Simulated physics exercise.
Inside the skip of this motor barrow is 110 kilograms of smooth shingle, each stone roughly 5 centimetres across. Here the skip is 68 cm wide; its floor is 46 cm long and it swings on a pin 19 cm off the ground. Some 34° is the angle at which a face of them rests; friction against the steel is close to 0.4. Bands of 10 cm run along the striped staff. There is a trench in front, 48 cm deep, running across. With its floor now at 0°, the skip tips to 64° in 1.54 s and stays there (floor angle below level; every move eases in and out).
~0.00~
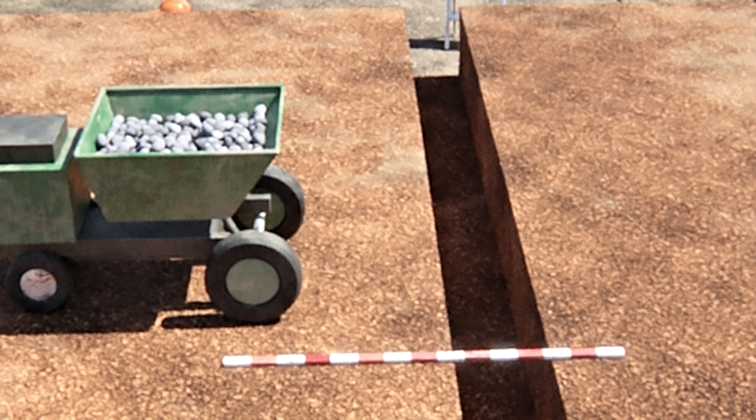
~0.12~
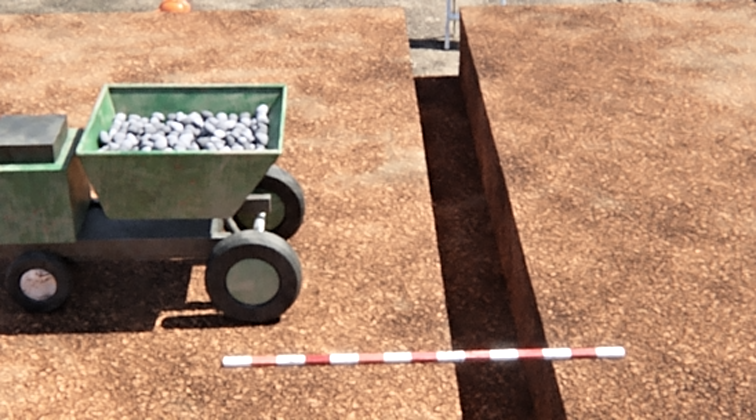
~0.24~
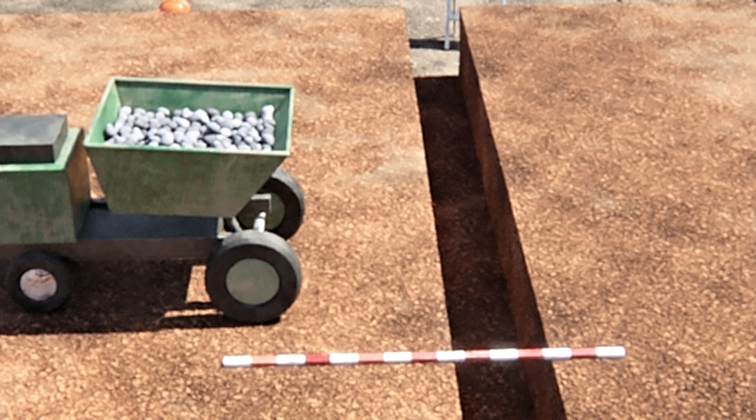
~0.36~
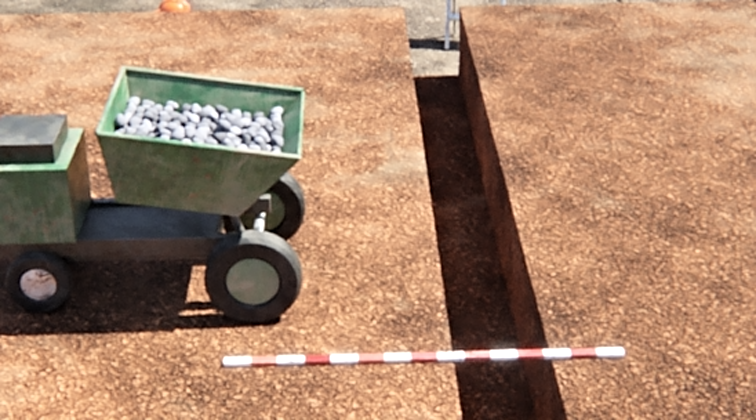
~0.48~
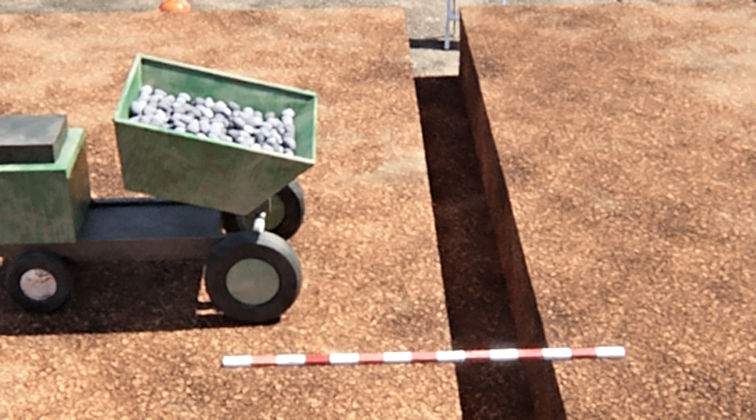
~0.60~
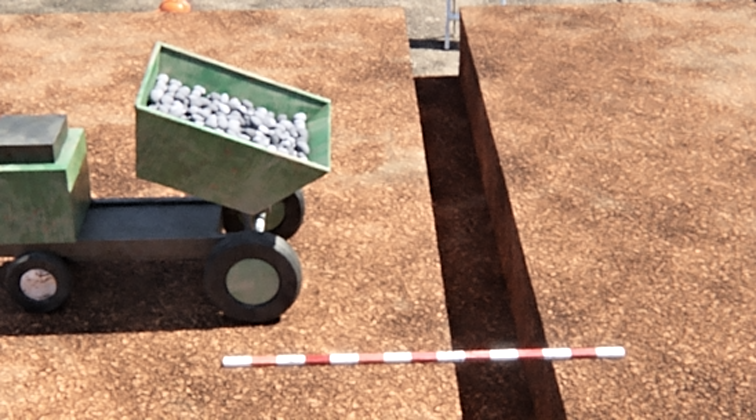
A green dumper's skip full of grey stones rising and tilting toward the trench on the right, the wheels staying still.
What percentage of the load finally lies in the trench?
About 57 per cent.
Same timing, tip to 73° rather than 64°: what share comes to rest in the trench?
Near 85 per cent then.
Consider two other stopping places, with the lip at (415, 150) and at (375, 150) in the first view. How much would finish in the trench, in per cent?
35 and 65 %.
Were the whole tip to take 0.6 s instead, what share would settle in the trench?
It would be near 70 per cent.
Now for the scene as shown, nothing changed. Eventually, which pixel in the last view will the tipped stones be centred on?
Look at roughly (464, 355).
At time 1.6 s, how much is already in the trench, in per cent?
Some 10 per cent.
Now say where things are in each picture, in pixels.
The skip is at 0°, its lip at (277, 153); the top of the load is at (188, 132), in the first frame.
The skip is at 1°, its lip at (280, 153); the top of the load is at (178, 130); the stones move at 0.1 m/s on average, in the second frame.
Lip at (288, 155), floor tilted 4°, highest stones at (159, 127); the stones move at 0.3 m/s on average, in the third frame.
Lip at (299, 158), floor tilted 9°, highest stones at (155, 117); the stones move at 0.4 m/s on average, in the fourth frame.
Lip at (314, 164), floor tilted 15°, highest stones at (149, 105); the stones move at 0.5 m/s on average, in the fifth frame.
The skip is at 22°, its lip at (329, 171); the top of the load is at (165, 94); the stones move at 0.5 m/s on average, in the sixth frame.
After 1.2 s the floor is at 54°; 100 % in the skip; the foremost stones are at (373, 201).
After 1.6 s the floor is at 64°; 72 % in the skip, 17 % short of the trench, 11 % in the trench; the foremost stones are at (497, 334).
After 2.0 s the floor is at 64°; 45 % in the skip, 19 % short of the trench, 37 % in the trench; the foremost stones are at (520, 370).
After 3.9 s the floor is at 64°; 9 % in the skip, 34 % short of the trench, 57 % in the trench; the foremost stones are at (522, 363).
